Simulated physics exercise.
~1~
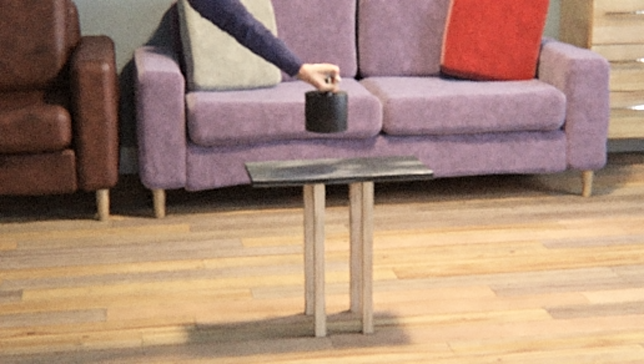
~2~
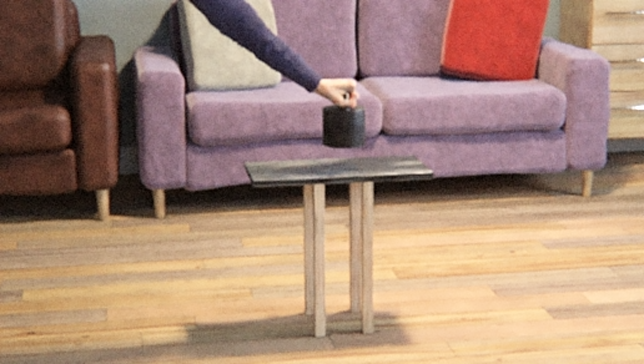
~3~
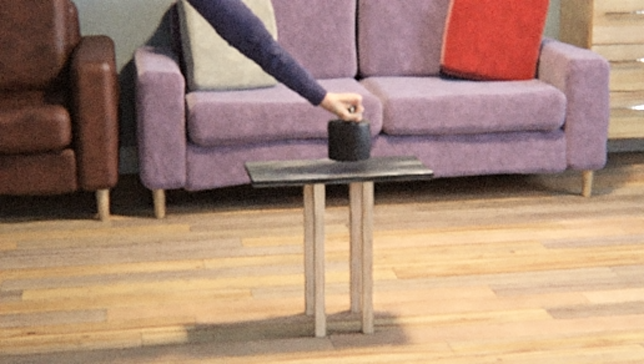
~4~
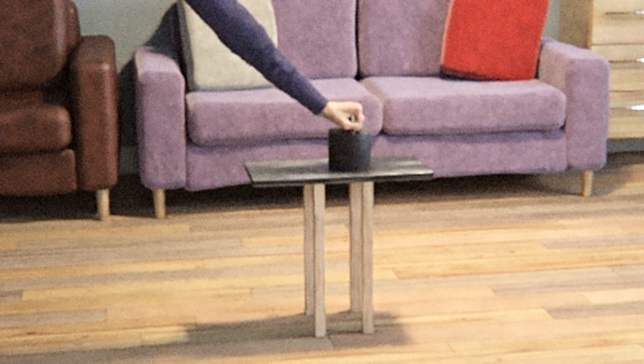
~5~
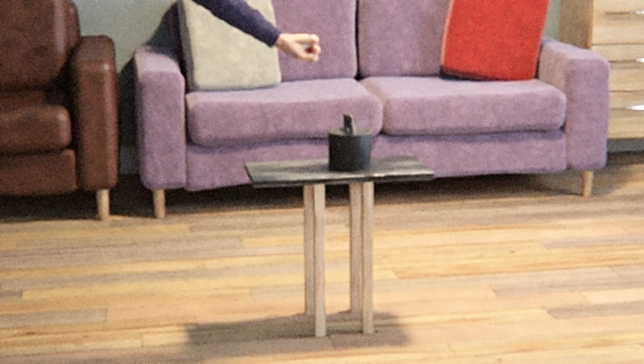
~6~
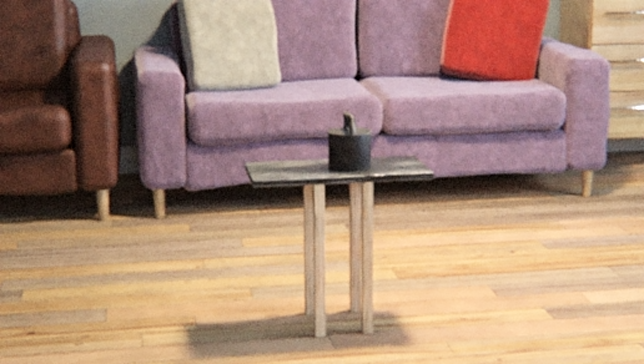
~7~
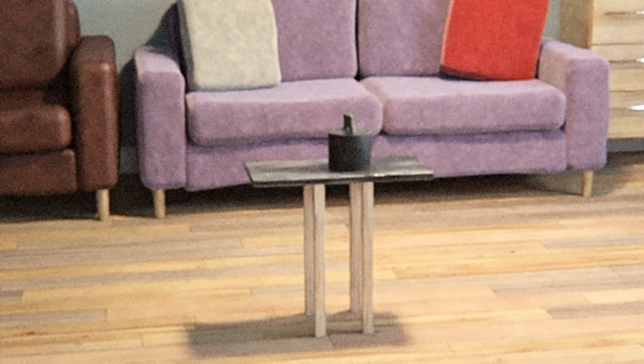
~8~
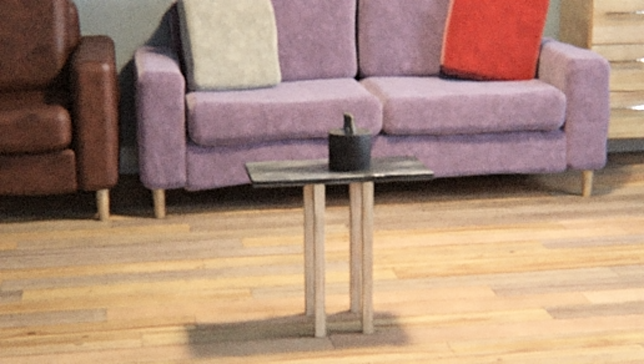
Small dark pot-like object being lowered by a hand onto a narrow black-topped table, then released, both staying still and upright.
